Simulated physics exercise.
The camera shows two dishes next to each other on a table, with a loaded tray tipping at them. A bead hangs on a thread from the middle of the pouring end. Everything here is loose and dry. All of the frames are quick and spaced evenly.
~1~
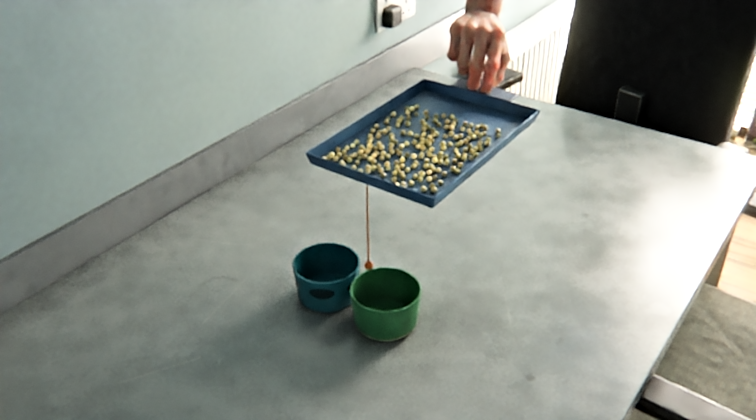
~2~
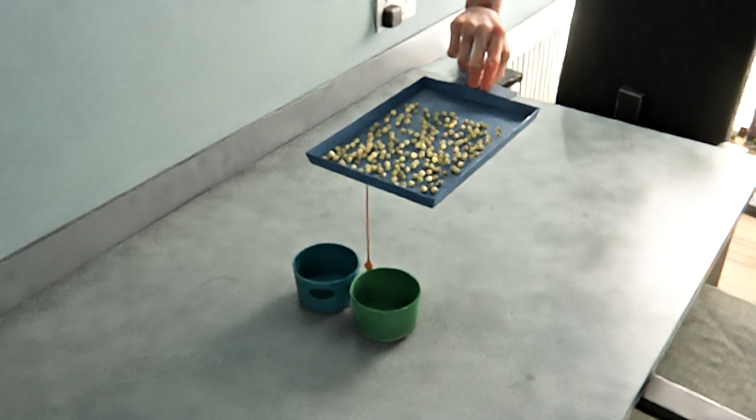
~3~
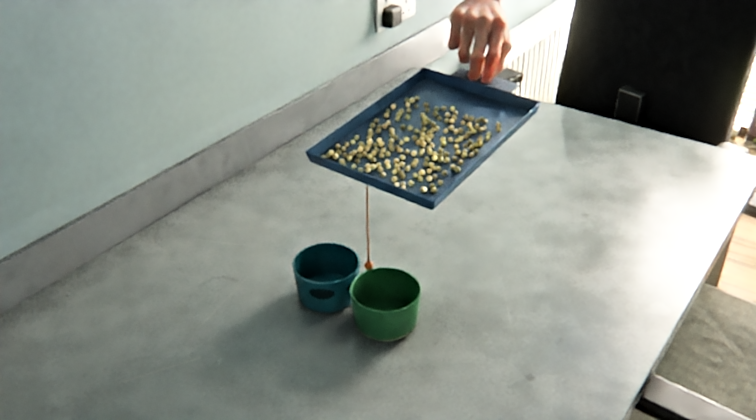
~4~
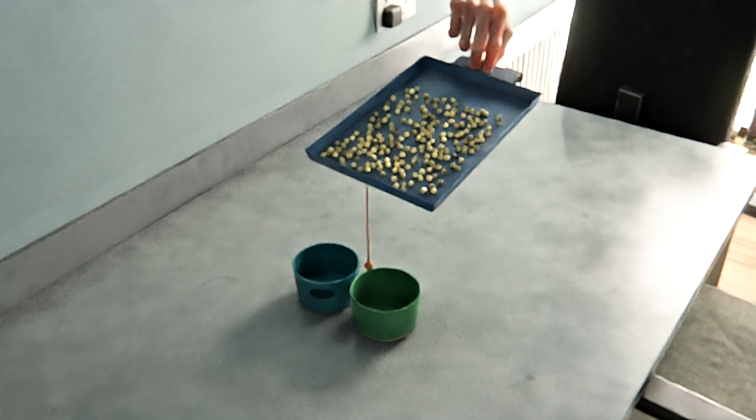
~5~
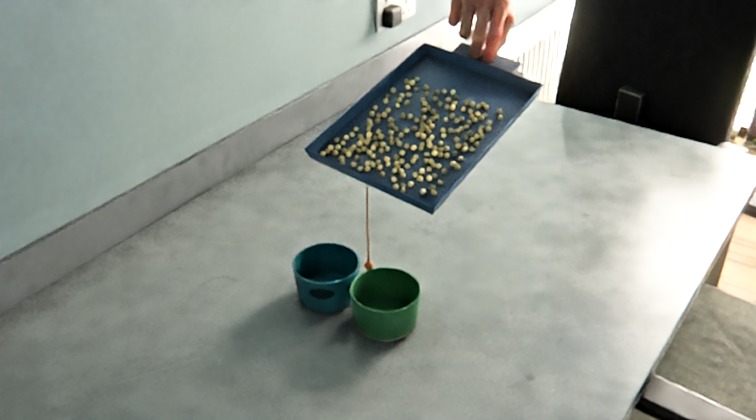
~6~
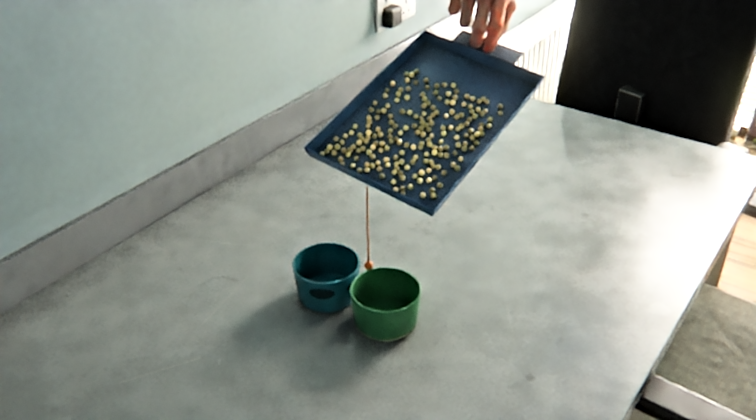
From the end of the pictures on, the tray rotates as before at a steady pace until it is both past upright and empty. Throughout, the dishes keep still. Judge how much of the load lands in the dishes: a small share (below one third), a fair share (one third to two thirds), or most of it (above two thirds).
A small share.
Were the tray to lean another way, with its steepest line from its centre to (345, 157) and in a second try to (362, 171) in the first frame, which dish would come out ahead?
So, first the one on the left side, and second the one on the left side.
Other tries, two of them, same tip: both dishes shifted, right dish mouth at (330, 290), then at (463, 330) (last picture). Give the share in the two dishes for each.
Roughly 0 % and 70 %.
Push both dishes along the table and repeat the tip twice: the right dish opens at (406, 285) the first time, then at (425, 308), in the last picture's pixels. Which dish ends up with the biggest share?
Outcome A - the right-side one; outcome B - the right-side one.
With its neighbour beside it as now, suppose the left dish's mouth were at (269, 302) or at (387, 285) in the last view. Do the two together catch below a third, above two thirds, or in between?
In order: Below one third, then over two thirds.
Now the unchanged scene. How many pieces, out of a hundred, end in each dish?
Left dish about 0 per cent, right dish about 20 per cent.
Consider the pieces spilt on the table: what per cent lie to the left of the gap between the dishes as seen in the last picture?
About 10 percent.
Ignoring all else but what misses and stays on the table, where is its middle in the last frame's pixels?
Its middle is at roughly (442, 351).
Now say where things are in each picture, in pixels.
The first frame shows corners of the pouring end near (310, 152) and (433, 196), level; middle of the load near (418, 147), soya beans; left dish near (306, 293); right dish near (366, 321); bead on its thread near (369, 265).
The second frame shows corners of the pouring end near (310, 152) and (433, 197), level; middle of the load near (418, 146).
The third frame shows corners of the pouring end near (310, 151) and (433, 198), tipped barely, lowest at the right corner; middle of the load near (418, 143).
The fourth frame shows corners of the pouring end near (309, 149) and (433, 201), tipped a little, lowest at the right corner; middle of the load near (418, 138).
The fifth frame shows corners of the pouring end near (309, 148) and (433, 204), tipped a little, lowest at the right corner; middle of the load near (418, 134).
The sixth frame shows corners of the pouring end near (308, 146) and (432, 207), tipped clearly, lowest at the right corner; middle of the load near (418, 132); left dish near (306, 293); right dish near (366, 321).
Shortly afterwards, tray tipped steeply; all but a few on the tray; only a few outside both; a little in the air.
Next, tray tipped past a quarter turn; a little on the tray; a little in the right dish; near a third outside both; near half in the air.
Some moments later, tray tipped past a quarter turn; near a quarter in the right dish; the bulk outside both.
In the end, tray tipped past a quarter turn; near a quarter in the right dish; none at all in the left dish; the bulk outside both.
